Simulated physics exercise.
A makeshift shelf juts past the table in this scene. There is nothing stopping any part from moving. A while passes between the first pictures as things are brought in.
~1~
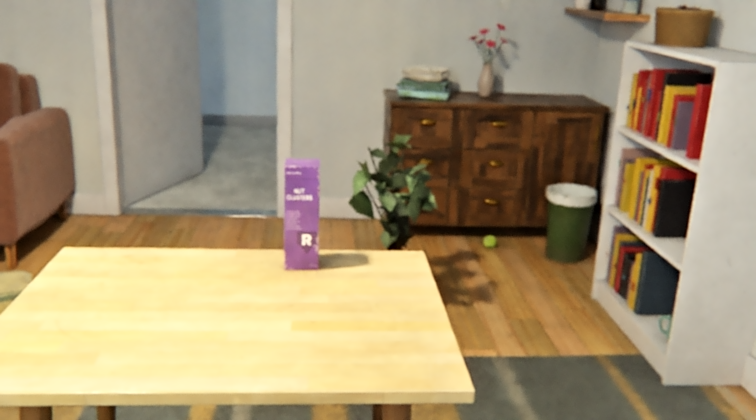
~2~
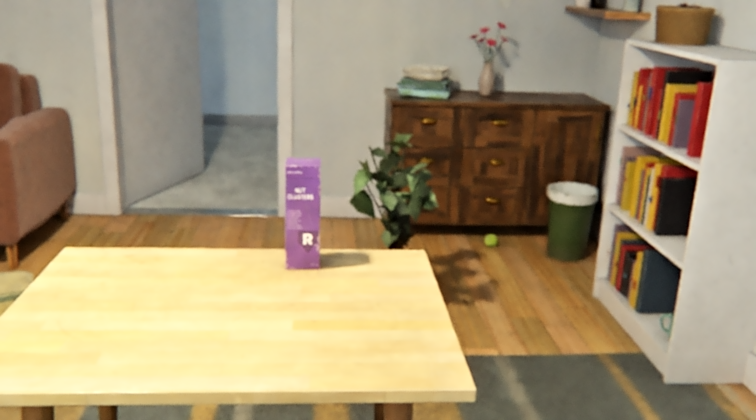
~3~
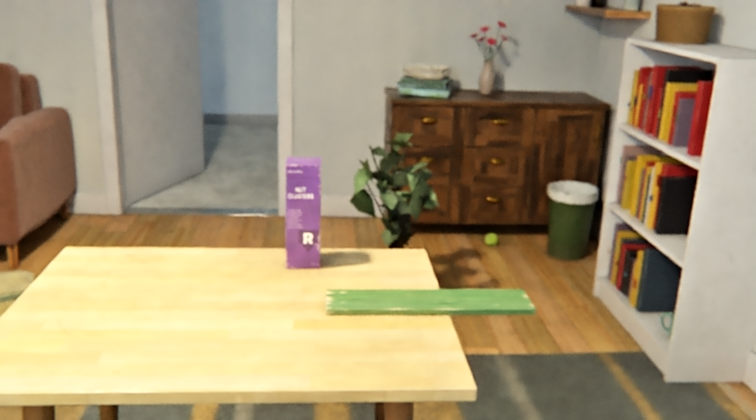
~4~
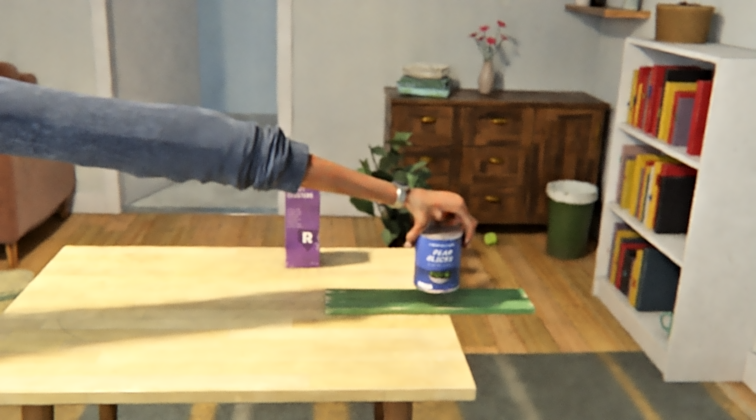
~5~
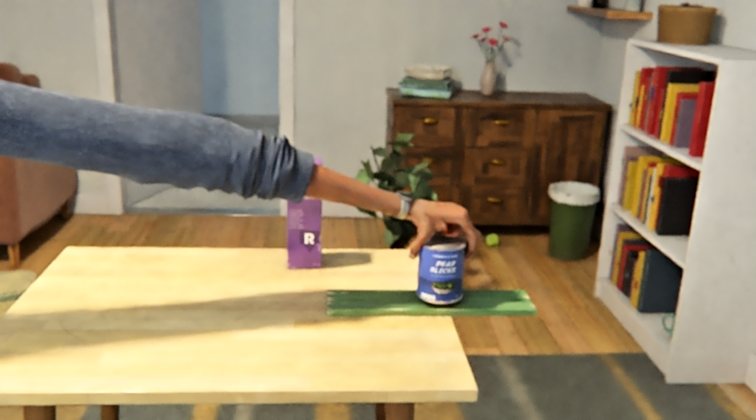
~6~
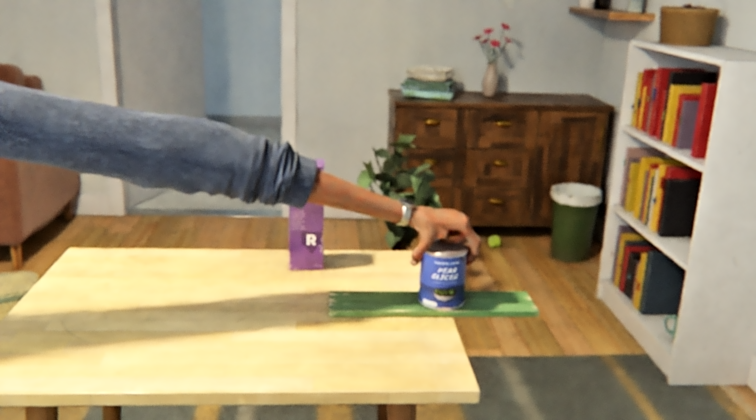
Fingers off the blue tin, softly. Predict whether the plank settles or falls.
Outcome: No drop.
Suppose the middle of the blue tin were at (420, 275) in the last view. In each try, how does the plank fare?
After that it stays where it is.
Then, 0.80 s later than the last frame, all is still.
Then, 1.70 s later than the last frame, blue tin resting near (443, 274).
When it is over, all 3 as before. End places, in pixels of the last picture, blue tin near (443, 274). The plank holds.
